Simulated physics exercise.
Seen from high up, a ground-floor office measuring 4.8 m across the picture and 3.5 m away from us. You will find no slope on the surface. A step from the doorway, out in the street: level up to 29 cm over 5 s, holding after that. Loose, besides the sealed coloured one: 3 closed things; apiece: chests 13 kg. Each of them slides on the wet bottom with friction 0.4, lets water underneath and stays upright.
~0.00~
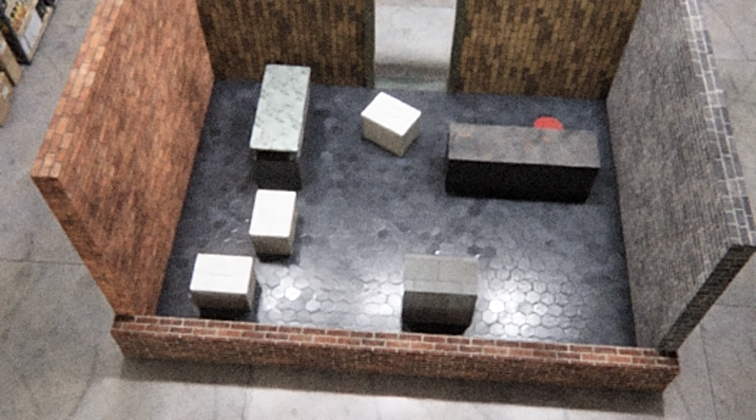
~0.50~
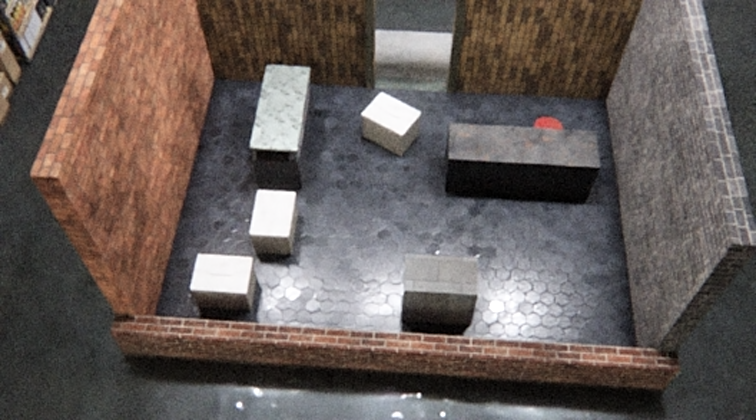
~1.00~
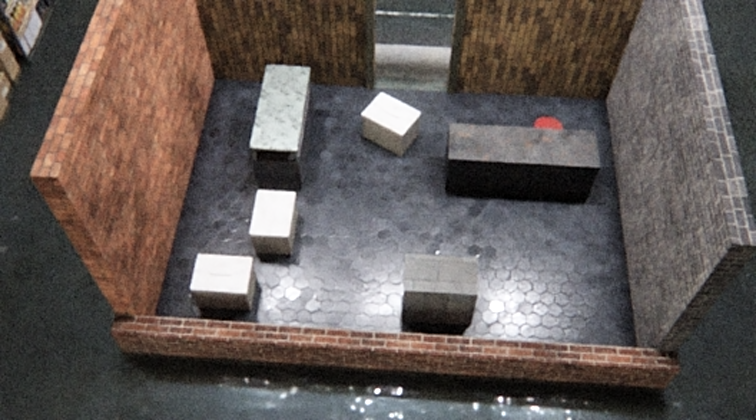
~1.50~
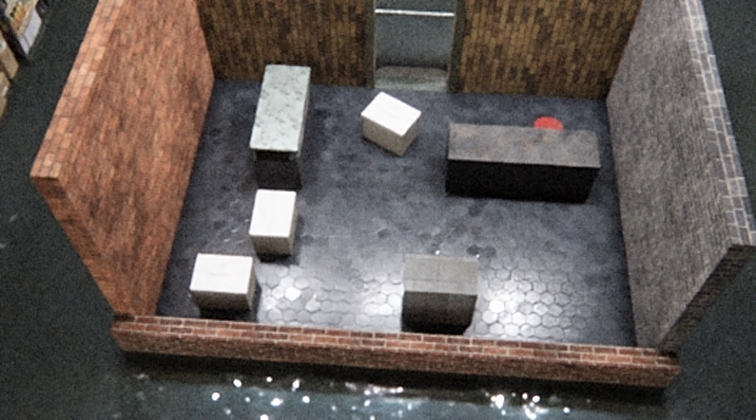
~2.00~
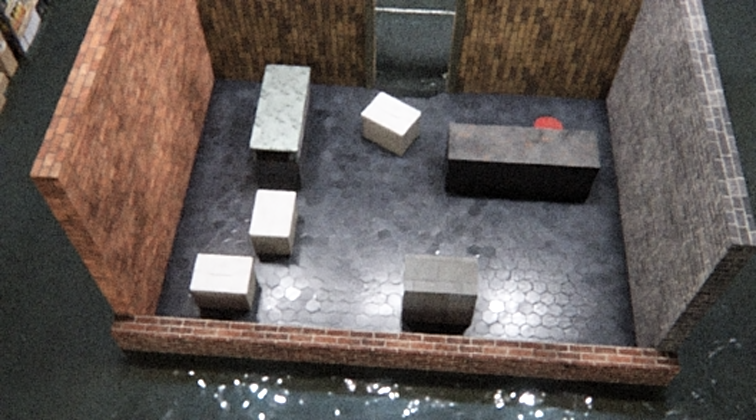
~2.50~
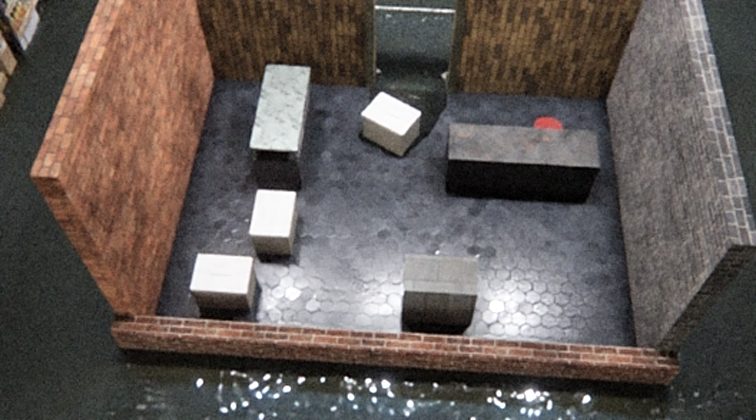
At first, a roofless brick-walled room with pale blocks, darker box-like furniture and a partly hidden red object stands on dry grey ground. Dark water then spreads around the outside, glinting along the front wall, and finally a little enters through the back doorway, while everything inside stays still.
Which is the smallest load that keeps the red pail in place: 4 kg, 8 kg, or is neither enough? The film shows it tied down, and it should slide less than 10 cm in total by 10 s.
No offered weight is adequate.
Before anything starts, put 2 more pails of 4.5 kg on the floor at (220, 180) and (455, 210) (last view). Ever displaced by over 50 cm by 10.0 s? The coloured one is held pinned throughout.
First exceeds it, then stays inside.
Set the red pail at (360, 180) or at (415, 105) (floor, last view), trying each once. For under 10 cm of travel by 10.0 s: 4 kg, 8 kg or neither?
Trial 1 - no option succeeds; trial 2 - no option succeeds.
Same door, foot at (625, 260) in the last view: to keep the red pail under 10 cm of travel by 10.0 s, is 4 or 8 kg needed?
In that setup the first mass works.
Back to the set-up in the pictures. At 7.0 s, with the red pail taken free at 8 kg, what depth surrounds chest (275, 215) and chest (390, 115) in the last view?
3 and 16 cm.
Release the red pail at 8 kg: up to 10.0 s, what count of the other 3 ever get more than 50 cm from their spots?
Count: 2.
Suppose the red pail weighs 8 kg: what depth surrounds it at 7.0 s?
Roughly 8 cm.
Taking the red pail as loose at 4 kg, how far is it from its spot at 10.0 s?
Displacement near 80 cm.
After 3.5 s the red pail would be 0 cm from its start with 4 kg and 0 cm from its start with 8 kg; 0 cm of water round it then.
After 4.5 s the red pail would be 26 cm from its start with 4 kg and 5 cm from its start with 8 kg; 4 cm of water round it then.
After 7.0 s the red pail would be 70 cm from its start with 4 kg and 35 cm from its start with 8 kg; 8 cm of water round it then.
After 10.0 s the red pail would be 82 cm from its start with 4 kg and 64 cm from its start with 8 kg; 10 cm of water round it then.
